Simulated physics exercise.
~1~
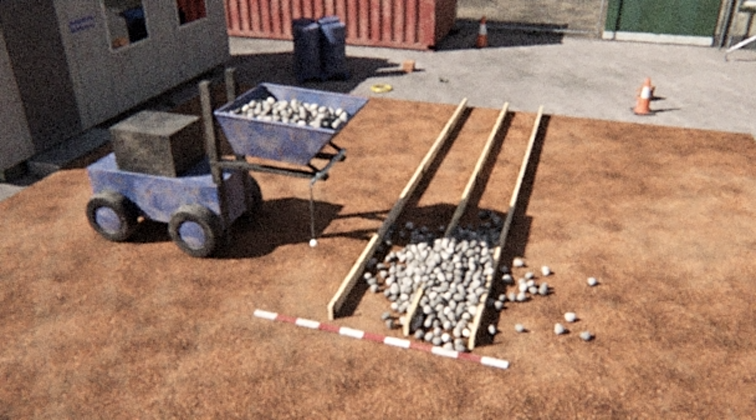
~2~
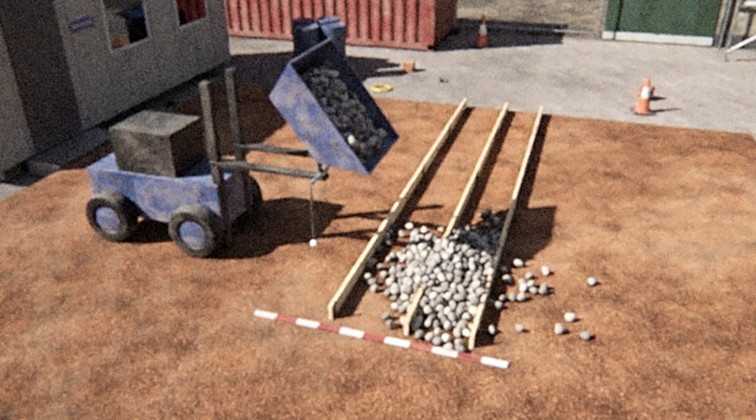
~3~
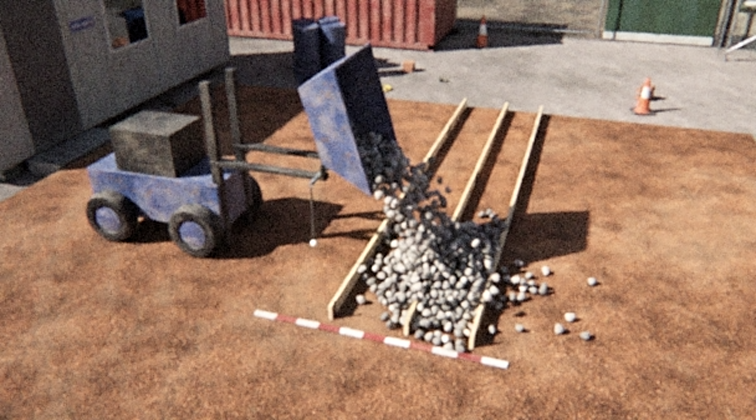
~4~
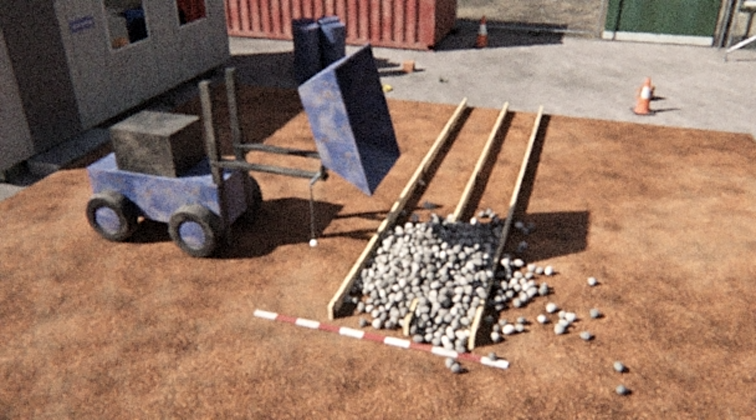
A blue fork truck tips its skip, pouring grey stones onto the pile between wooden boards.
